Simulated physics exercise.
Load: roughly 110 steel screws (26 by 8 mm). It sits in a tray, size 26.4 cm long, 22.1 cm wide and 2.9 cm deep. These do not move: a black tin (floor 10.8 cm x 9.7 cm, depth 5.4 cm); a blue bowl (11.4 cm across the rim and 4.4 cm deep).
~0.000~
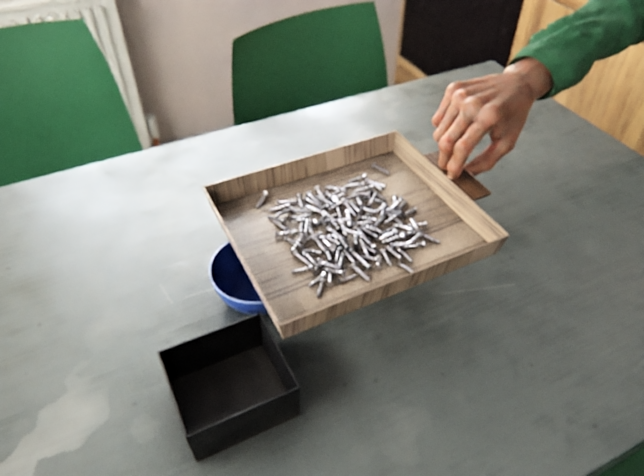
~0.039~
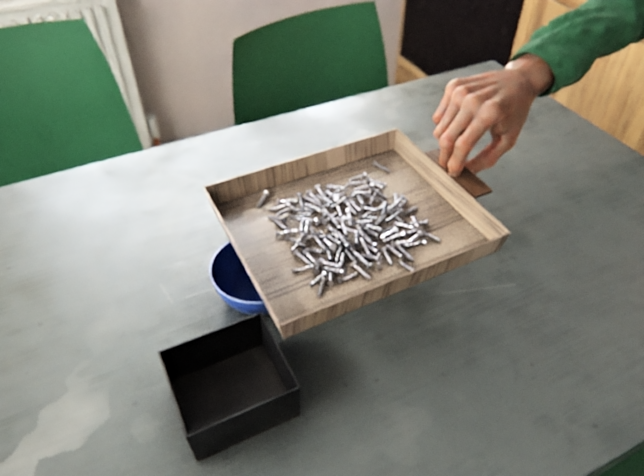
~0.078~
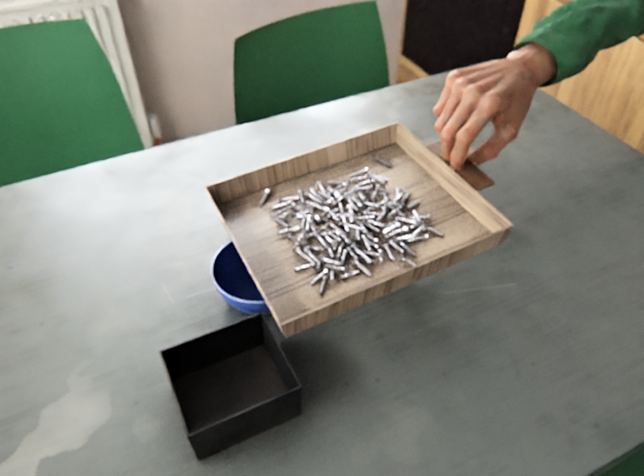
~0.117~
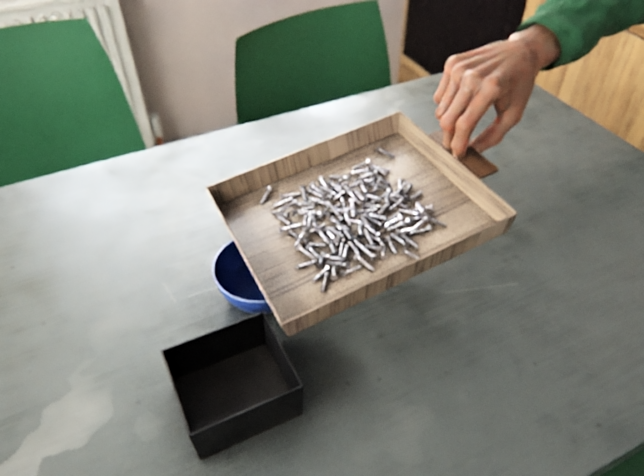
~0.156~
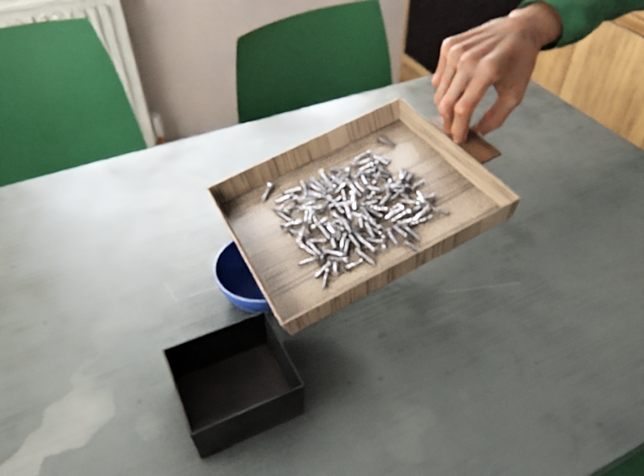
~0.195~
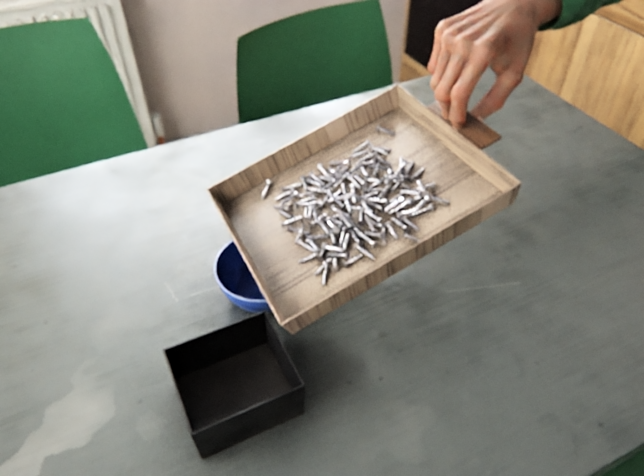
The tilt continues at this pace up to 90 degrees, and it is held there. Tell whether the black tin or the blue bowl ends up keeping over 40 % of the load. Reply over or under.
Under.
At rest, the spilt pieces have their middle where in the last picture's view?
(223, 320).
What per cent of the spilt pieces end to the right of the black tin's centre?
Estimated share: 70 %.
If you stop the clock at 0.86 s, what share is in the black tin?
Around 5 in a hundred up to that point.
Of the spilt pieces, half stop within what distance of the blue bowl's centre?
That comes to some 8 cm from the centre.
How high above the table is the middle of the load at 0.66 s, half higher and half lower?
10 centimetres or so.
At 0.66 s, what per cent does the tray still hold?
My estimate would be around 100 in a hundred.
Then, at 0.45 s, tilt 45 degrees; tray 100 %; middle of all pieces on or above the table near (307, 194).
After 0.66 s, tilt 70 degrees; tray 100 %; middle of all pieces on or above the table near (250, 238).
Then, at 0.86 s, tilt 89 degrees; black tin 5 %, blue bowl 5 %, tray 65 %, outside 20 %, in the air 5 %; middle of all pieces on or above the table near (238, 258).
After 1.04 s, tilt 90 degrees; black tin 5 %, blue bowl 10 %, tray 45 %, outside 30 %, in the air 5 %; middle of all pieces on or above the table near (233, 271).
In the end, at 2.2 s, black tin 10 %, blue bowl 20 %, tray 25 %, outside 45 %.
